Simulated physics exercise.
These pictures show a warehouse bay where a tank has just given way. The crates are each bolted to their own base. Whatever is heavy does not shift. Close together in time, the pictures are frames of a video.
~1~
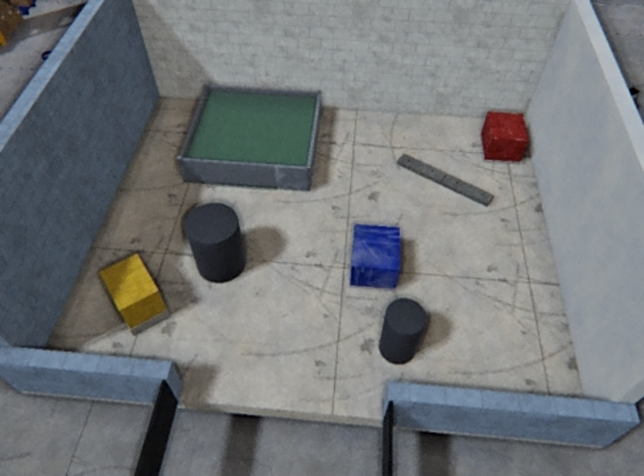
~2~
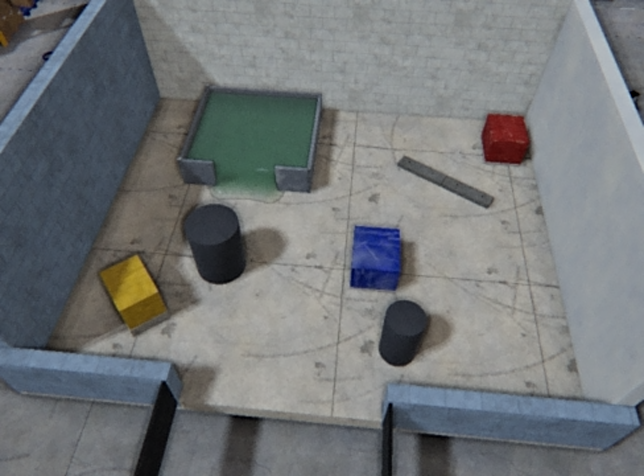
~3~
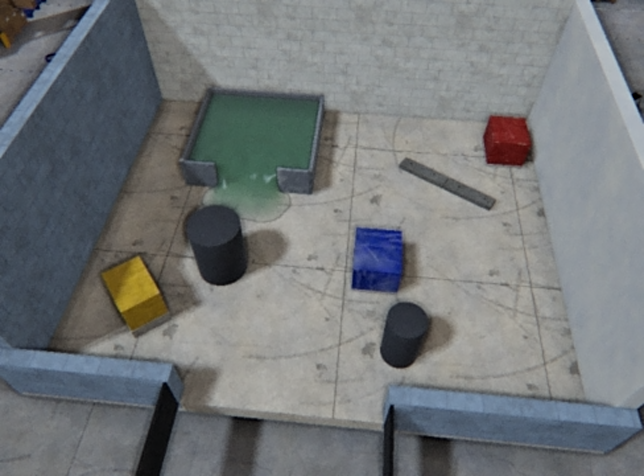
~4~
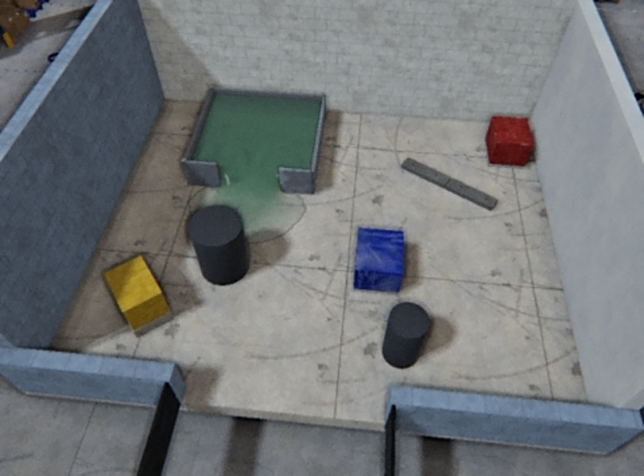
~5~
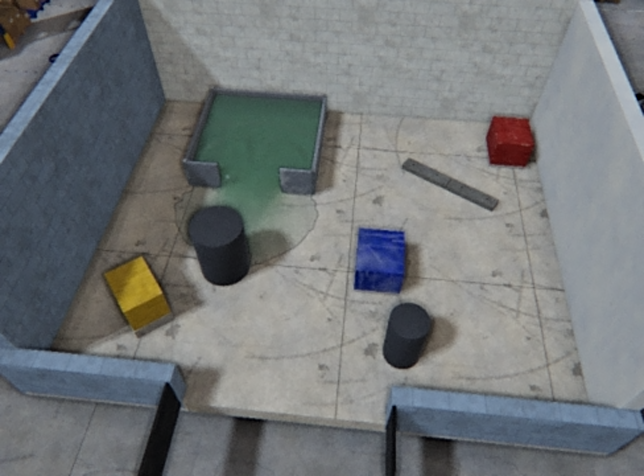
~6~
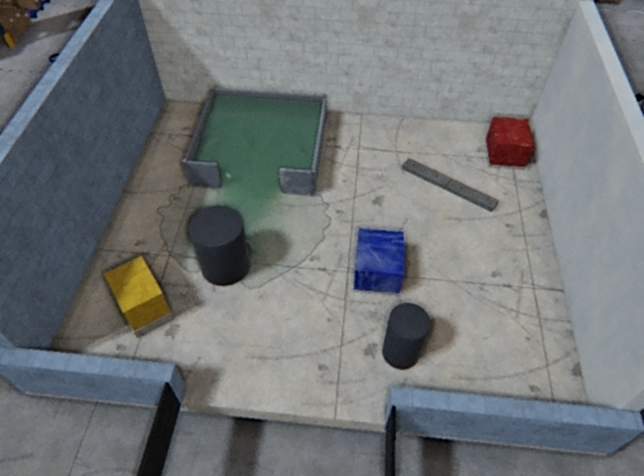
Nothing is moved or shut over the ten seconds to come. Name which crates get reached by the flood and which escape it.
Yellow crate: High enough; blue crate: Too low; red crate: High enough.
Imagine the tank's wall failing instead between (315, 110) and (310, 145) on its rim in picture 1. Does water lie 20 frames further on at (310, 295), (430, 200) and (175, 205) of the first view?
Unwetted / soaked / unwetted.
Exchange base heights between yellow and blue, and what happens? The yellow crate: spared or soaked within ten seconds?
Then: The yellow crate is reached.
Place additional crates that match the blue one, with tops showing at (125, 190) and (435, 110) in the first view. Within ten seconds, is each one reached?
Becomes wet, is left dry.
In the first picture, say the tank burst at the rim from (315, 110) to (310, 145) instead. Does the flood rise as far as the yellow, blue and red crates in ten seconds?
Result: Yellow crate is not reached; blue crate is swamped; red crate is swamped.
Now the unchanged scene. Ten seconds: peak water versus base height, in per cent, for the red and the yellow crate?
Close to 0 per cent, and close to 60 per cent, in that order.
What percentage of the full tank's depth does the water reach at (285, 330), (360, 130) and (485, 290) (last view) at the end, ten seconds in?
First 8, next 2, last 6 in a hundred.
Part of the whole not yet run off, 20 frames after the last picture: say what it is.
94 % or so.
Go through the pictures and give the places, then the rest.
In the first frame, the tank at (254, 127) is whole and still.
In the second frame, the front is at (279, 195), out from the gap at (246, 179).
In the third frame, water pours out at (248, 182) and has run to (273, 216).
In the fourth frame, water pours out at (250, 182) and has run to a hidden place.
In the fifth frame, water pours out at (251, 183) and has run to (252, 261).
In the sixth frame, the front is at (254, 283), out from the gap at (251, 182).
A moment on, water covers 15 % of the floor; the yellow crate water round its plinth, the blue crate not reached, the red crate not reached.
Next, water covers 30 % of the floor; the yellow crate water round its plinth, the blue crate water round its plinth, the red crate not reached.
Then, water covers 45 % of the floor; the yellow crate water round its plinth, the blue crate water round its plinth, the red crate not reached.
Later, water covers 60 % of the floor; the yellow crate water round its plinth, the blue crate water round its plinth, the red crate not reached.
In the end, water covers 75 % of the floor; the yellow crate stayed above the water, the blue crate was topped, the red crate stayed above the water.
